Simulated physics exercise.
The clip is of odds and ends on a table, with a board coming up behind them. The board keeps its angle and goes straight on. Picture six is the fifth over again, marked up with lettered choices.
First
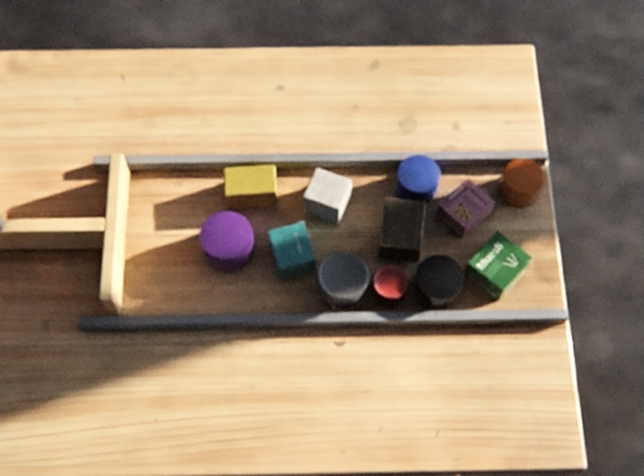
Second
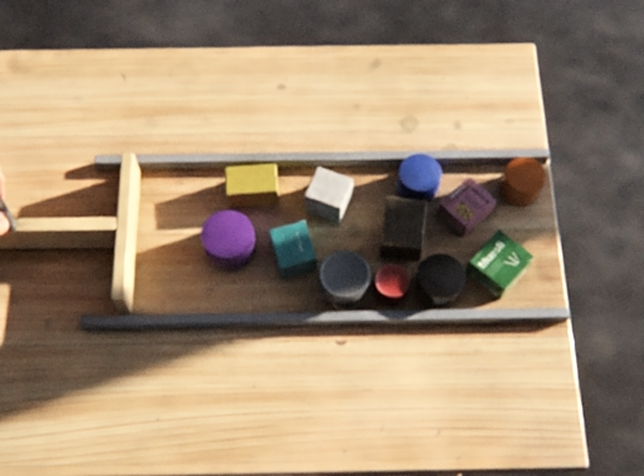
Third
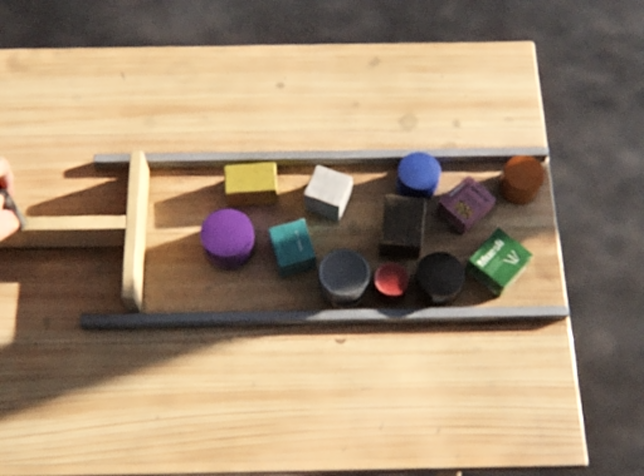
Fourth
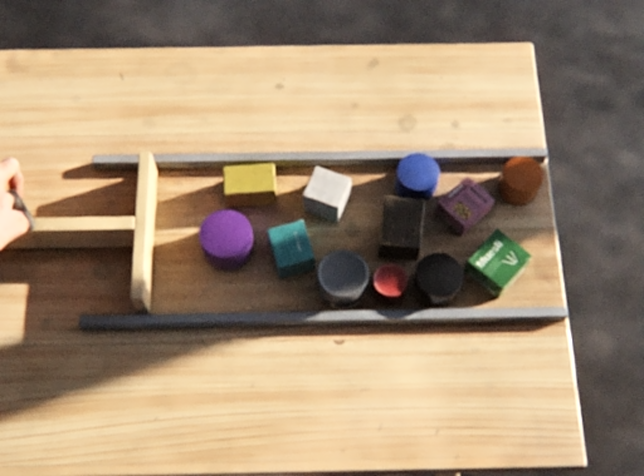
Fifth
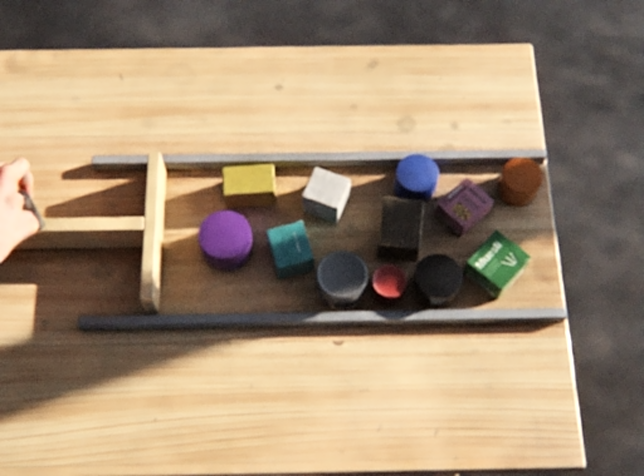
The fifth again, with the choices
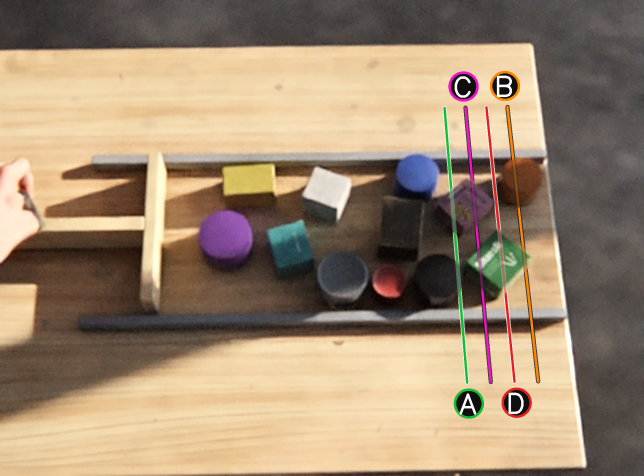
The clip opens on blocks, tubs and pots sitting between two grey rails on a wooden table, with a board on a handle to their left. The board slides right in small steps, a hand coming into view on its handle, and nears the purple tub while the objects stay still.
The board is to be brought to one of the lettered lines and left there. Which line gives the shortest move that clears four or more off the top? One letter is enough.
At A, and not before.
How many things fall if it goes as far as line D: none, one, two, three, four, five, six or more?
In all, six or more.
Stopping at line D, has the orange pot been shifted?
By then, yes.
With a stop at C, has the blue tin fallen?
By then, yes.
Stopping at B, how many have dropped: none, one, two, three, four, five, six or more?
By then, six or more.
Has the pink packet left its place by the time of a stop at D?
Yes.
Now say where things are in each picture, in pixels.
The first picture shows turquoise packet (292, 251); red tub (390, 286); grey tin (343, 281).
The second picture shows board (122, 223); orange pot (522, 182).
The third picture shows board (132, 222); black pot (439, 280).
The fourth picture shows board (141, 222); black block (401, 228).
The fifth picture shows board (150, 223); yellow block (250, 186); white block (326, 195); pink packet (464, 207).
On the marked copy, A at (455, 237); B at (522, 236); C at (477, 236); D at (500, 236).
Taking A. A third of the way, board (260, 221); black pot (443, 281); red tub (402, 290).
Two thirds of the way, board (369, 220); orange pot (525, 180); green packet (520, 255).
When it is over, board (455, 218); green packet over the edge; pink packet over the edge; four fallen.
As for the rest, B drops nine, but is farther than needed; C drops six, but is farther than needed; D drops nine, but is farther than needed.
